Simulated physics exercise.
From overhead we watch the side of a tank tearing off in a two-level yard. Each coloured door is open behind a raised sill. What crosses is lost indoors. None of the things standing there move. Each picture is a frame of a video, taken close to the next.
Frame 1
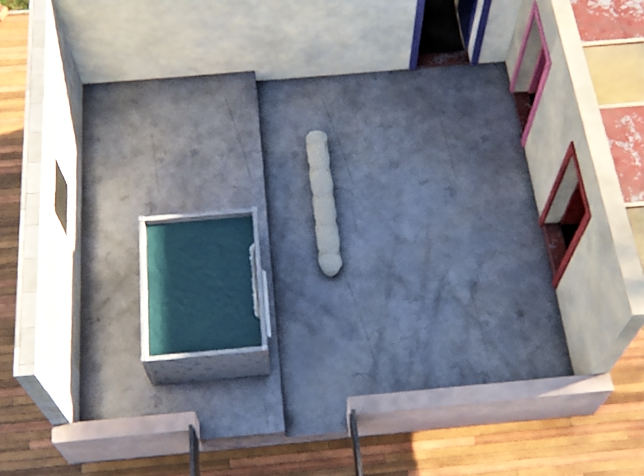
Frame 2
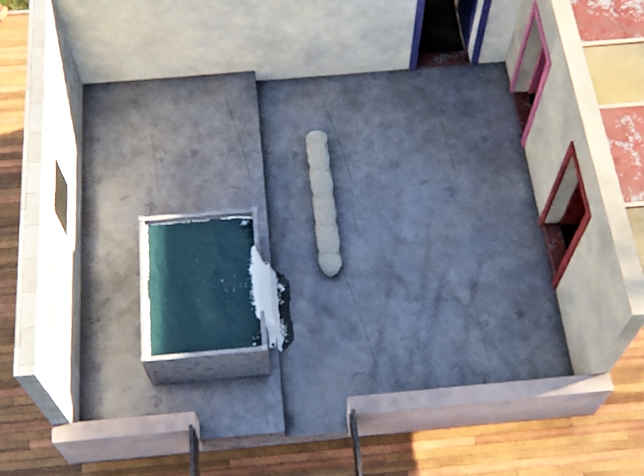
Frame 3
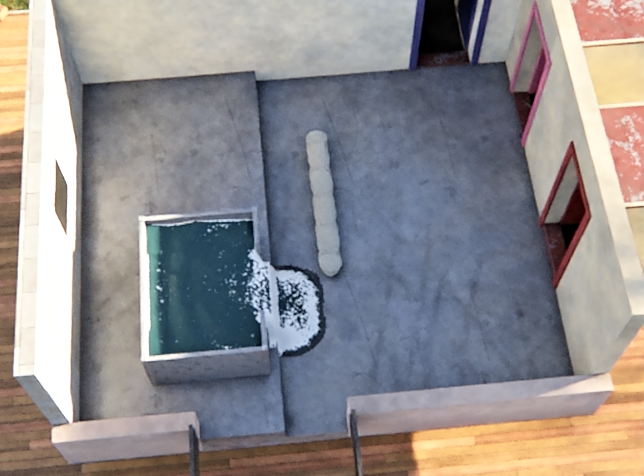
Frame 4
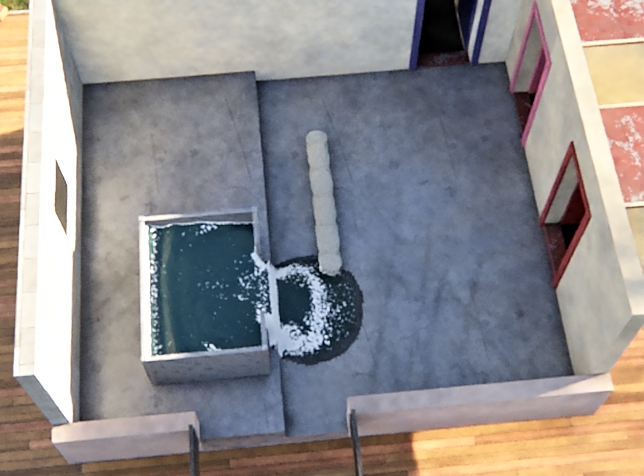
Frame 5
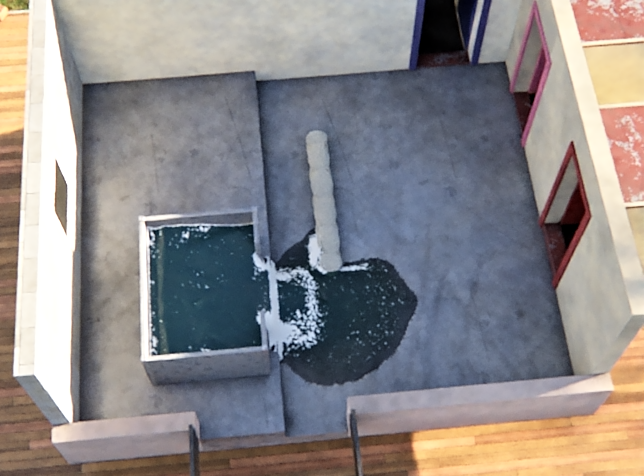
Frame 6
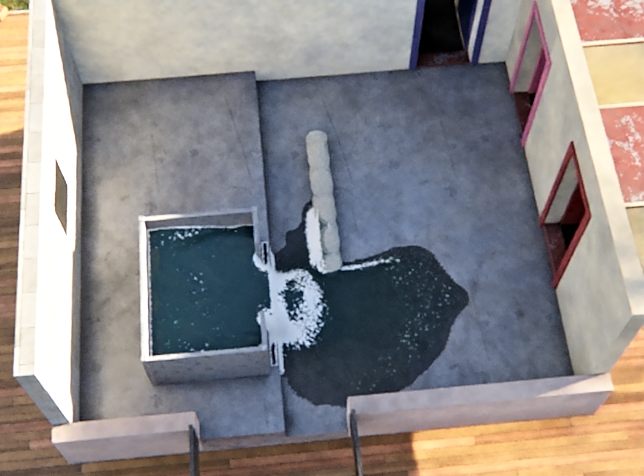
Water bursts from the right side of an open tank in a walled yard, foaming onto the grey floor, then spreads rightward in a widening dark pool and runs along both sides of a pale, lumpy barrier.
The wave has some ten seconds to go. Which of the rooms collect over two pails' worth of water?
The red door collects over two pails; the pink door collects over two pails; the blue door collects over two pails.
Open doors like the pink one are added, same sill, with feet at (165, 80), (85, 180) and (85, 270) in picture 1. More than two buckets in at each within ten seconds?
Below; below; below.
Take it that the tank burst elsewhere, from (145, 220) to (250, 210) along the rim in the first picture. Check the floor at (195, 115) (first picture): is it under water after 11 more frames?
It would be drenched.
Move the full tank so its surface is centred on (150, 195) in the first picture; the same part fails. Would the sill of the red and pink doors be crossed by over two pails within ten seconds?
The red door falls short, and the pink door exceeds the limit.
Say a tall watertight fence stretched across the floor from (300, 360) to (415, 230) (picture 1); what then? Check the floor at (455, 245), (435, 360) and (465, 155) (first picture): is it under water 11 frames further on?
Outcome per location, in sequence: Unsoaked, unsoaked, soaking.
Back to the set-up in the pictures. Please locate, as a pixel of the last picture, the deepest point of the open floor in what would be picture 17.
My estimate is about (563, 381).
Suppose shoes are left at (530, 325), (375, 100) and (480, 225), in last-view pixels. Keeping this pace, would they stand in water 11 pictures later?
As listed: Covered, free of water, under water.
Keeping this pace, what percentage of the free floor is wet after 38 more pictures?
That's roughly 60 per cent.
A moment on, water covers 40 % of the floor; the red door under two buckets in, the pink door not reached, the blue door not reached.
Next, water covers 40 % of the floor; the red door over two buckets in, the pink door wet at the sill, nothing in, the blue door not reached.
Then, water covers 50 % of the floor; the red door far over two buckets in, the pink door under two buckets in, the blue door wet at the sill, nothing in.
Later, water covers 60 % of the floor; the red door far over two buckets in, the pink door under two buckets in, the blue door far over two buckets in.
In the end, water covers 60 % of the floor; the red door far over two buckets in, the pink door over two buckets in, the blue door far over two buckets in.
